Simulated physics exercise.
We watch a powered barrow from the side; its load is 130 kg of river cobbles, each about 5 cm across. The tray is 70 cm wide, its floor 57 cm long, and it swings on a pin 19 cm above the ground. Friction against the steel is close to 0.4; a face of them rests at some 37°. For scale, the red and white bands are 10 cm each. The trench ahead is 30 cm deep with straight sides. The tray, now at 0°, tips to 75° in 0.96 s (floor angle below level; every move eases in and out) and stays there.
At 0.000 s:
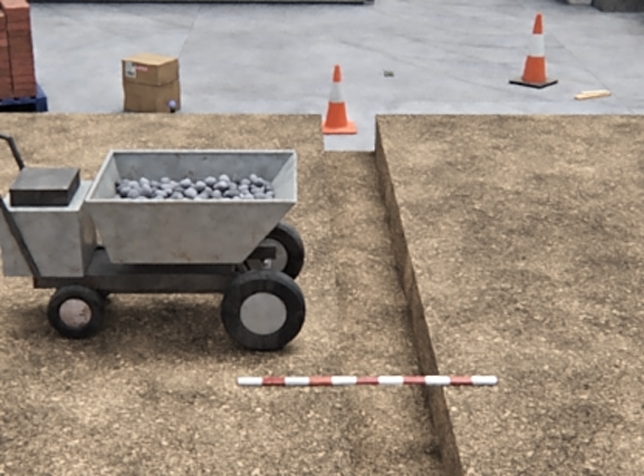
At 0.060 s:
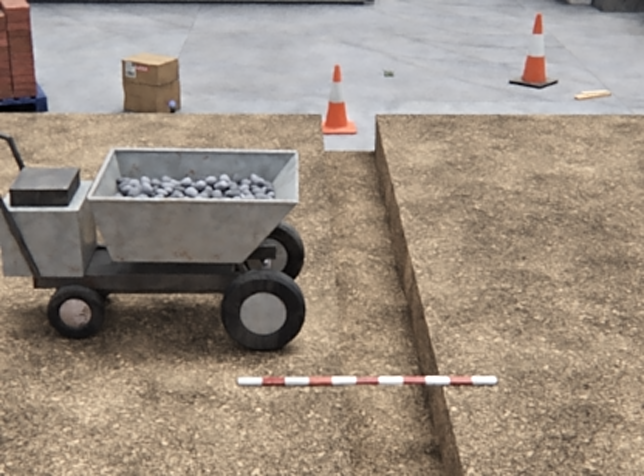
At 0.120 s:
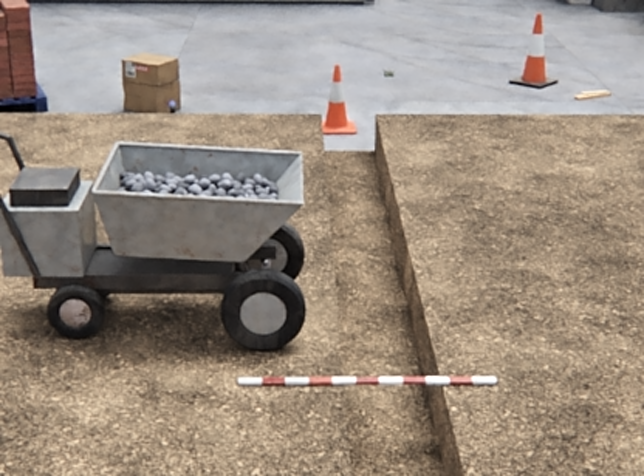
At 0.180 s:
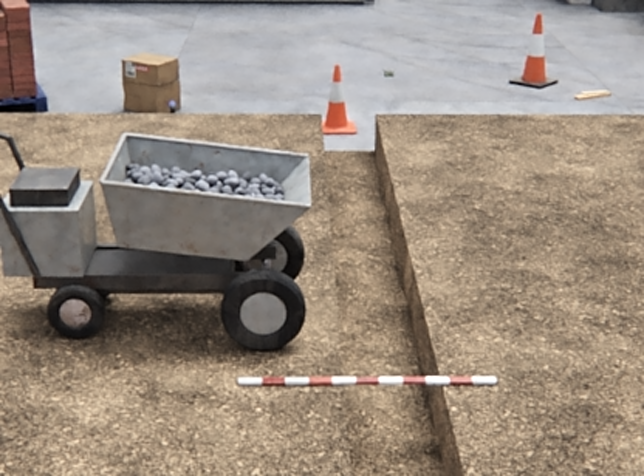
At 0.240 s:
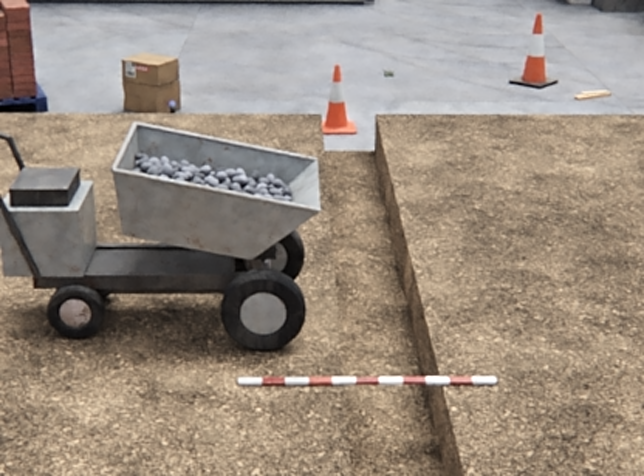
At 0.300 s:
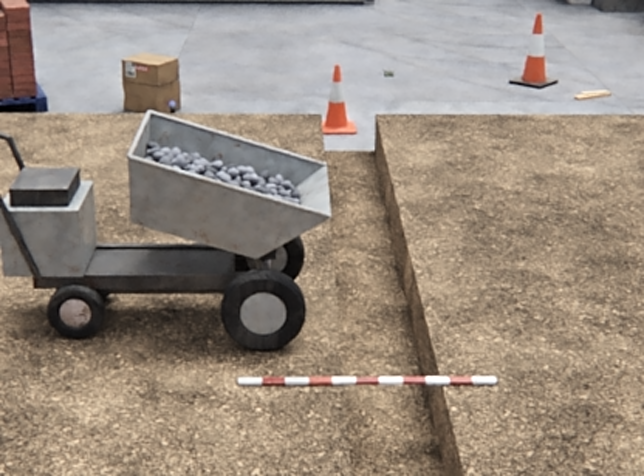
A grey powered barrow with black tyres, its tray loaded with grey cobbles, stands at the left on brown gritty ground, seen from the side and slightly above. A straight-edged trench, a red and white banded rod, orange cones and a cardboard box surround it. The tray starts level, then its rear rises gradually and its front lip dips rightward, the cobbles moving with it, while the camera stays still.
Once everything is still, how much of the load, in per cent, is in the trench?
Some 53 per cent of it.
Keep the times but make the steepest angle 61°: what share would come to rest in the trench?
Then about 50 per cent.
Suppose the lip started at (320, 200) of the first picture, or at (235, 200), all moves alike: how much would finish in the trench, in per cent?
First some 30, then 100 per cent.
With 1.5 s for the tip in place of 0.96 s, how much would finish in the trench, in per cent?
Then about 60 per cent.
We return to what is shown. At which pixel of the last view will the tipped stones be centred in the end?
Their middle is at about (419, 346).
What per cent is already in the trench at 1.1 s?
About 20 per cent by then.
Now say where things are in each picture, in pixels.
The first frame shows lip at (295, 202), floor tilted 0°, highest stones at (193, 186).
In the second frame, the tray is at 1°, its lip at (297, 202); the top of the load is at (189, 185); the stones move at 0.2 m/s on average.
The third frame shows lip at (302, 204), floor tilted 3°, highest stones at (175, 182); the stones move at 0.5 m/s on average.
The fourth frame shows lip at (310, 207), floor tilted 7°, highest stones at (157, 174); the stones move at 0.6 m/s on average.
The fifth frame shows lip at (320, 211), floor tilted 12°, highest stones at (157, 165); the stones move at 0.8 m/s on average.
In the sixth frame, the tray is at 17°, its lip at (330, 217); the top of the load is at (161, 155); the stones move at 0.9 m/s on average.
After 0.7 s the floor is at 63°; 100 % in the tray; the foremost stones are at (365, 243).
After 1.1 s the floor is at 75°; 59 % in the tray, 21 % in the trench, 20 % past the trench; the foremost stones are at (484, 322).
After 1.4 s the floor is at 75°; 16 % in the tray, 38 % in the trench, 46 % past the trench; the foremost stones are at (606, 338).
After 3.4 s the floor is at 75°; 0 % in the tray, 53 % in the trench, 47 % past the trench; the foremost stones are past the picture's edge.
